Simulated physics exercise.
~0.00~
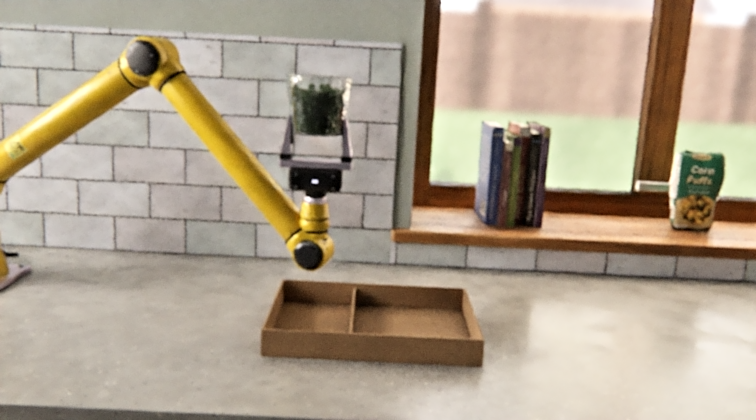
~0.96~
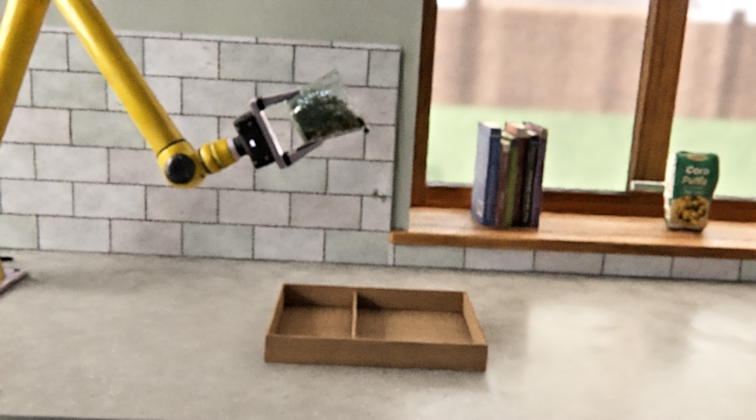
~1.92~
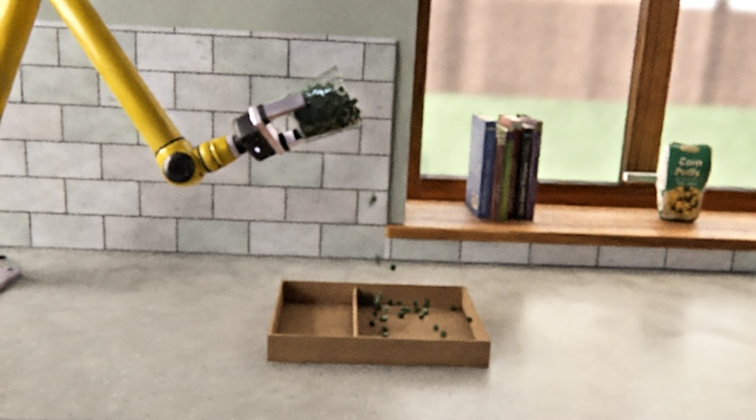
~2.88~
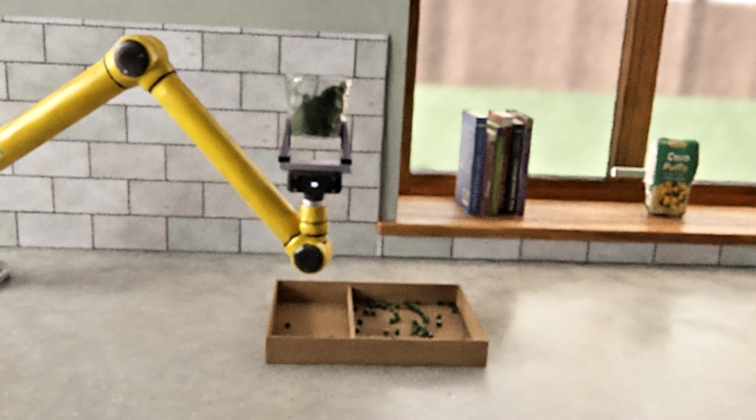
A yellow robot arm holds a clear beaker of dark green beads upright above a grey countertop, where a brown divided tray sits before a tiled wall and a window with books and a green packet on its sill. The arm draws back to the left and tips the beaker far over to the right. Some beads spill out and scatter mostly across the tray's right-hand part. The arm then swings the beaker upright again. It ends still holding many beads, with a scattering in the right part and hardly any in the left.
